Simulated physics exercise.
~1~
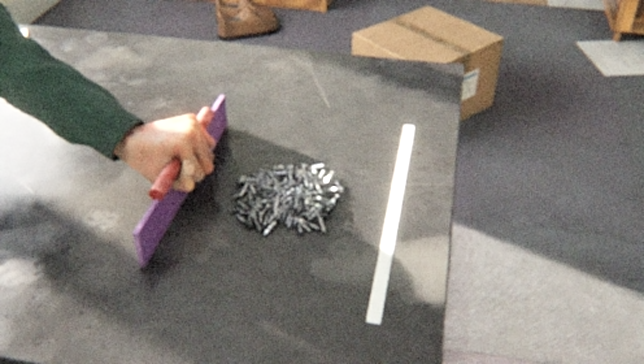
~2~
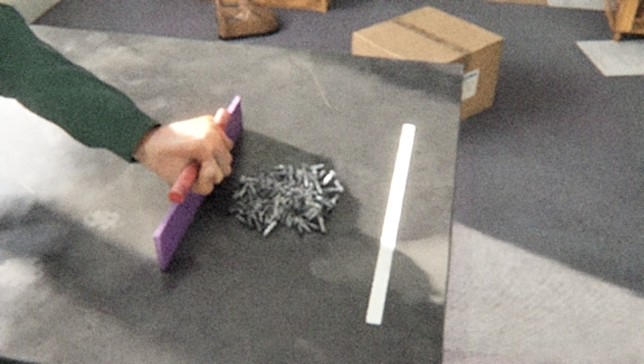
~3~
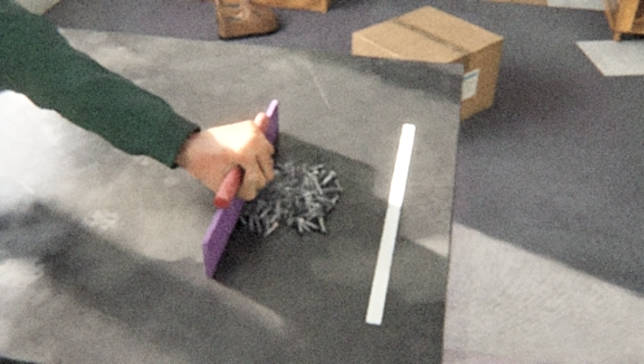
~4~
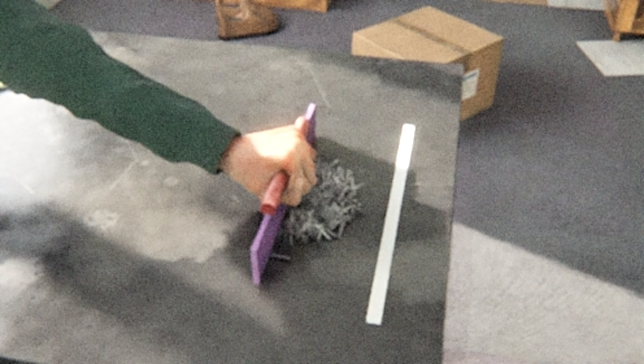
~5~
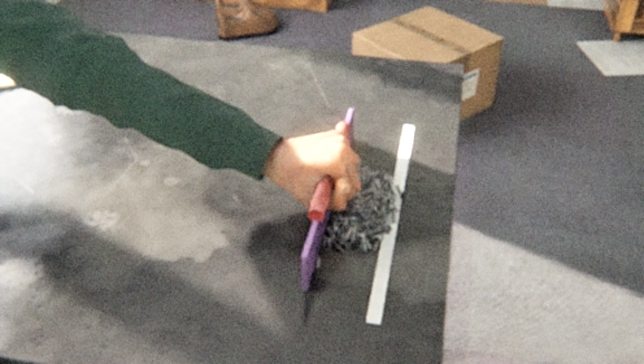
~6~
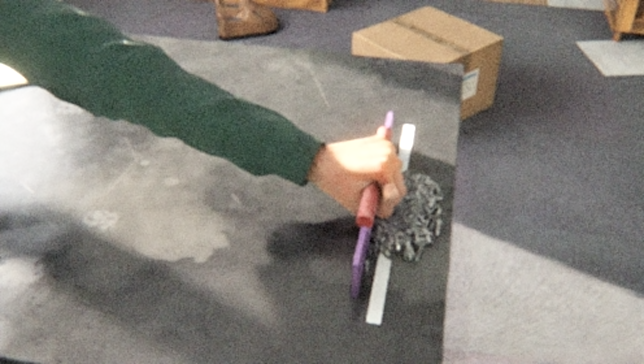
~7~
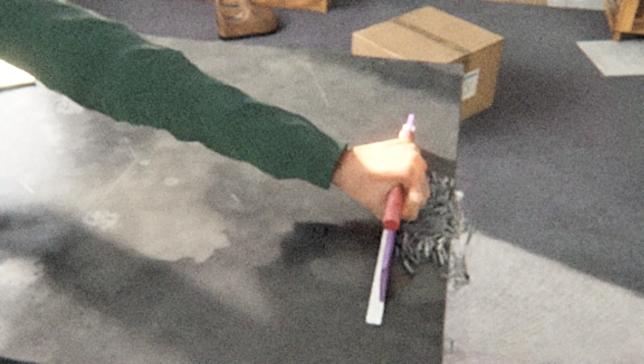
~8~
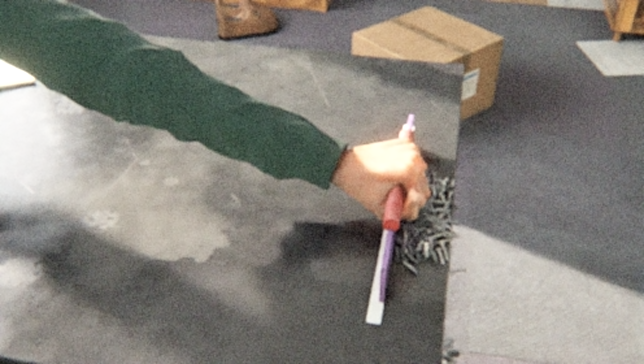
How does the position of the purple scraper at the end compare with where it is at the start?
At the start the scraper is to the left of the heap of grey bits, well short of the white tape. By the end it is farther right, resting at the tape near the table's right edge.
